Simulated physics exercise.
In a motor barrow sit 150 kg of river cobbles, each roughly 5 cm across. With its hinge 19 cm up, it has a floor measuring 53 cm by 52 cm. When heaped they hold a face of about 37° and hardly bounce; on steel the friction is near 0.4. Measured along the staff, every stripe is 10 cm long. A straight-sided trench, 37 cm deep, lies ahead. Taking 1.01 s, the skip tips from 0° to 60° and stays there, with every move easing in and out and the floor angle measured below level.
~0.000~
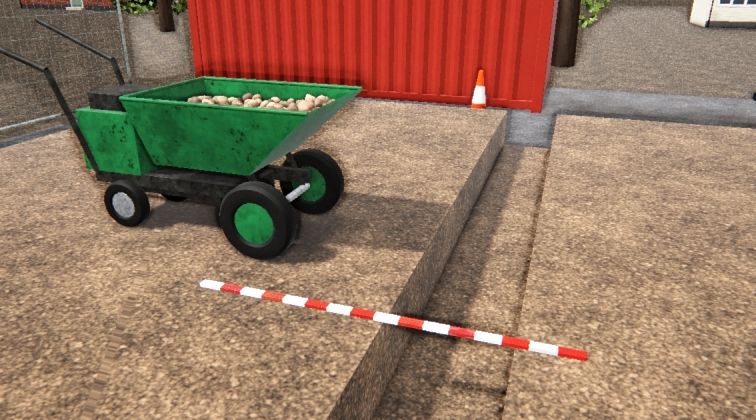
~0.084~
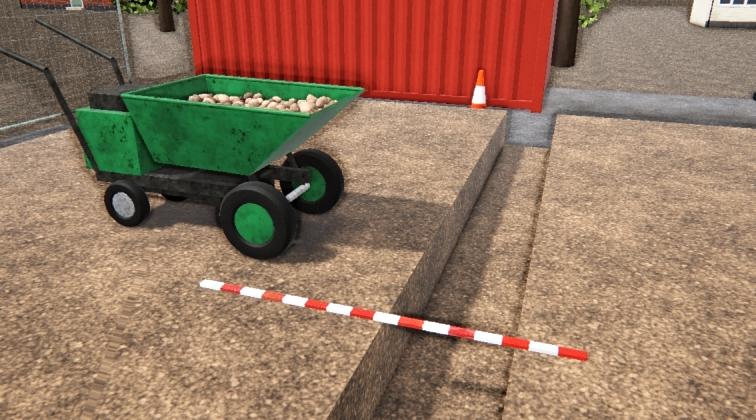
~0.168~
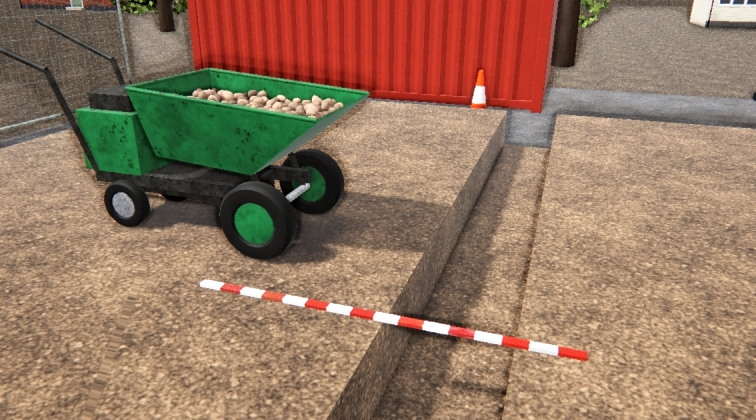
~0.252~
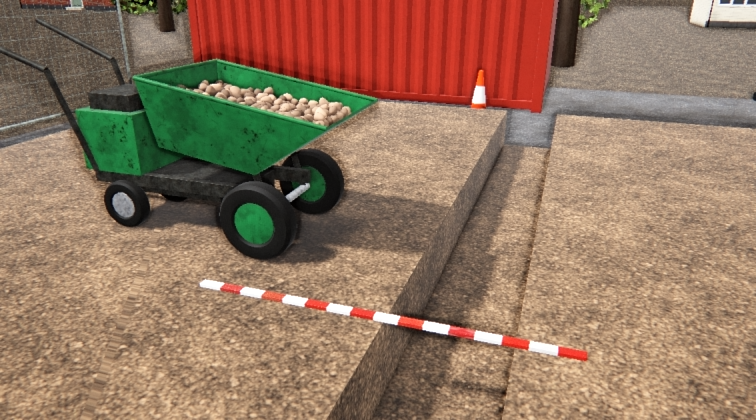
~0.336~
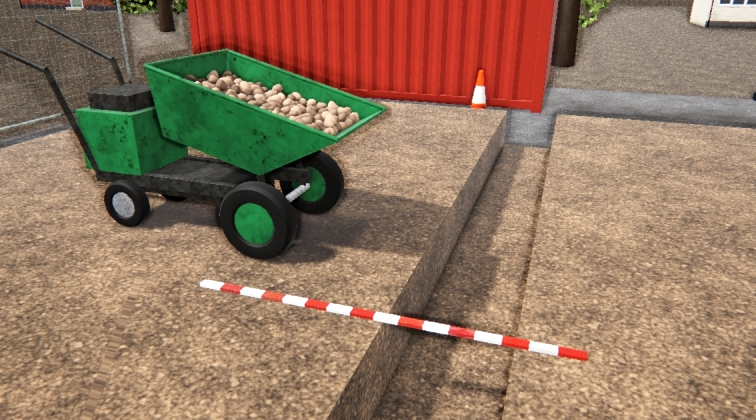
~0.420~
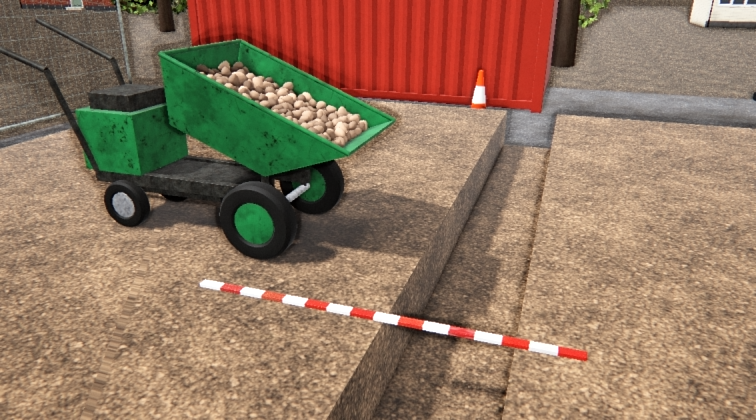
A green skip full of river cobbles tilts steadily down to the right on its barrow.
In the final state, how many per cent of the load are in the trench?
About 98 per cent are in the trench in the final state.
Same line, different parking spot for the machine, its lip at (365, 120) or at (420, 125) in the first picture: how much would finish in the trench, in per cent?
That gives roughly 95 per cent and roughly 55 per cent.
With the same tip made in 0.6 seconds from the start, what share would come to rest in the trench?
Close to 100 per cent then.
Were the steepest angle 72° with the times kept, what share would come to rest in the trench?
Close to 80 per cent then.
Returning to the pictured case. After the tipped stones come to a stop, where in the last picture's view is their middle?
Their middle lands near (467, 314).
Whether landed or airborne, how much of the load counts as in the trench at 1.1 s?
At that moment: Approx. 10 %.
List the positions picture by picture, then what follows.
In the first frame, the skip is at 0°, its lip at (308, 114); the top of the load is at (298, 104).
In the second frame, the skip is at 1°, its lip at (310, 116); the top of the load is at (277, 104); the stones move at 0.2 m/s on average.
In the third frame, the skip is at 4°, its lip at (317, 121); the top of the load is at (224, 97); the stones move at 0.4 m/s on average.
The fourth frame shows lip at (327, 129), floor tilted 9°, highest stones at (219, 90); the stones move at 0.6 m/s on average.
The fifth frame shows lip at (338, 140), floor tilted 16°, highest stones at (220, 80); the stones move at 0.7 m/s on average.
In the sixth frame, the skip is at 22°, its lip at (349, 154); the top of the load is at (228, 72); the stones move at 0.7 m/s on average.
After 0.8 s the floor is at 51°; 100 % in the skip; the foremost stones are at (379, 191).
After 1.1 s the floor is at 60°; 86 % in the skip, 6 % short of the trench, 9 % in the trench; the foremost stones are at (446, 274).
After 1.5 s the floor is at 60°; 41 % in the skip, 5 % short of the trench, 54 % in the trench; the foremost stones are at (516, 332).
After 3.4 s the floor is at 60°; 0 % in the skip, 2 % short of the trench, 98 % in the trench; the foremost stones are at (519, 314).
